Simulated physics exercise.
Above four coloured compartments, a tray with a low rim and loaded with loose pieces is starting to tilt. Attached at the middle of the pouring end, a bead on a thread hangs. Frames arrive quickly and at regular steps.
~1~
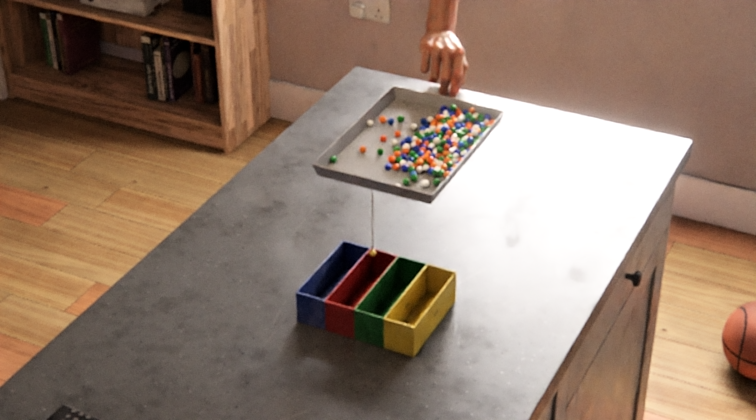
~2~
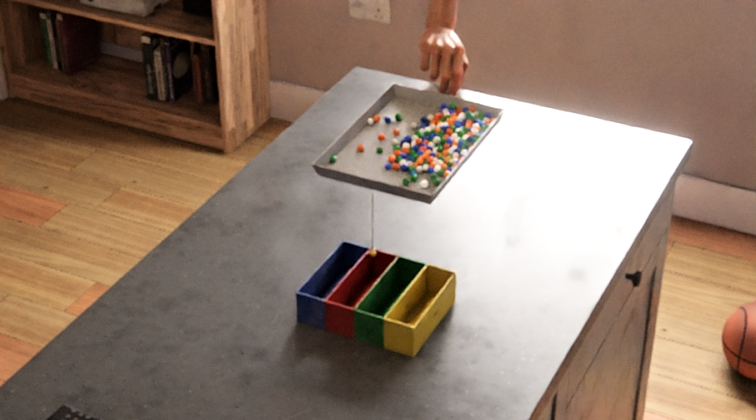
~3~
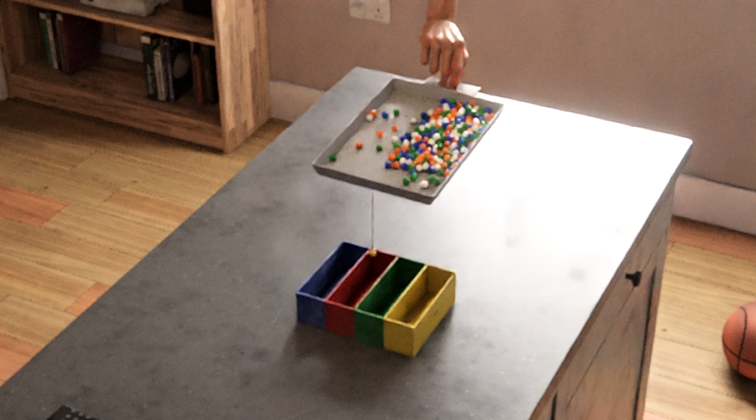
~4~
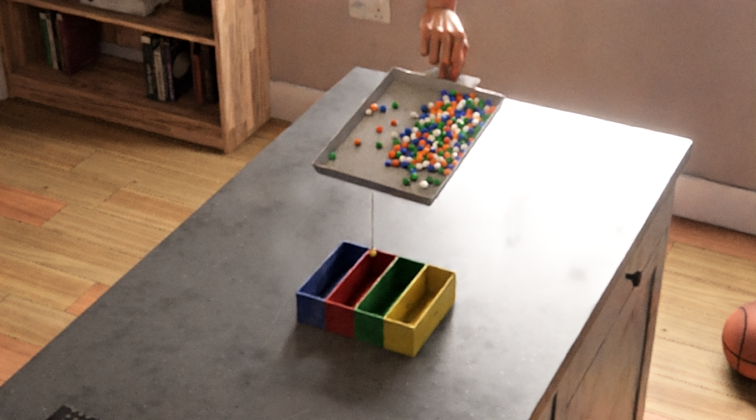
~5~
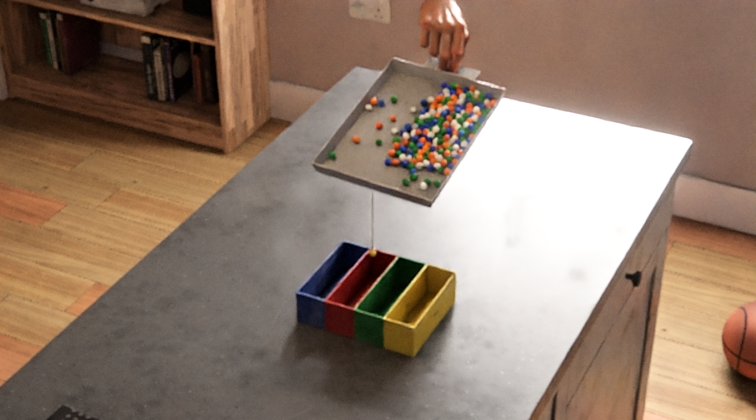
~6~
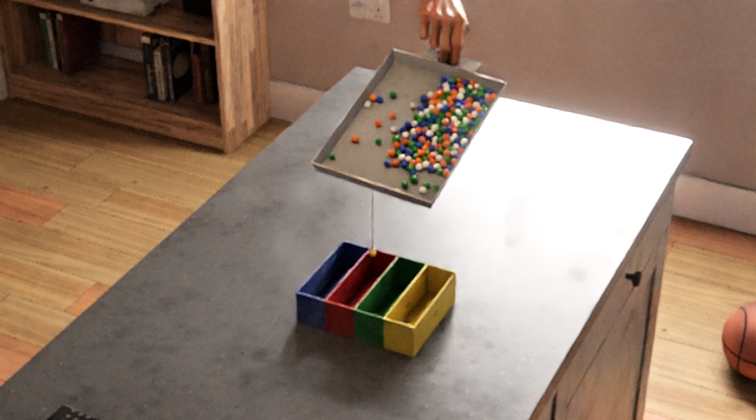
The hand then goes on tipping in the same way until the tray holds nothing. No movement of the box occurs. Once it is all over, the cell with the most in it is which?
It is the yellow cell that has the most.
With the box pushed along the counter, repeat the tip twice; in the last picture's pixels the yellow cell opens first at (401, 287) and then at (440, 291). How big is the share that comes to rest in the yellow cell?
About 40 and 30 per cent respectively.
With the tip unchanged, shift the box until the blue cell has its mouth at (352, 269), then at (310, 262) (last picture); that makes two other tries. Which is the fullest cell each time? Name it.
First: That green cell. Second: The yellow cell.
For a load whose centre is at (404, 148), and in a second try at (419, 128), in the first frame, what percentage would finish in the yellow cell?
From the first start you get 50 in a hundred, from the second 50 in a hundred.
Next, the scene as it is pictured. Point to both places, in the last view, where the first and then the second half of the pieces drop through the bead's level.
Early-half point (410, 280); late-half point (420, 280).
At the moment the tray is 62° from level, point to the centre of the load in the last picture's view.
Roughly (413, 185).
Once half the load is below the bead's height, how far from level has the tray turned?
My estimate is some 85 degrees.
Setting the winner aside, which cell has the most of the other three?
The cell in green.
Shortly afterwards, tray tipped steeply; the bulk on the tray; only a few in the yellow cell; only a few in the green cell; a little falling or outside the box.
Next, tray tipped past a quarter turn; only a few on the tray; near half in the yellow cell; near a quarter in the green cell; only a few in the red cell; only a few in the blue cell; near a quarter falling or outside the box.
Some moments later, tray tipped past a quarter turn; near half in the yellow cell; near a quarter in the green cell; a little in the red cell; only a few in the blue cell; a little falling or outside the box.
In the end, tray tipped past a quarter turn; near half in the yellow cell; near a quarter in the green cell; a little in the red cell; only a few in the blue cell; a little outside the box.
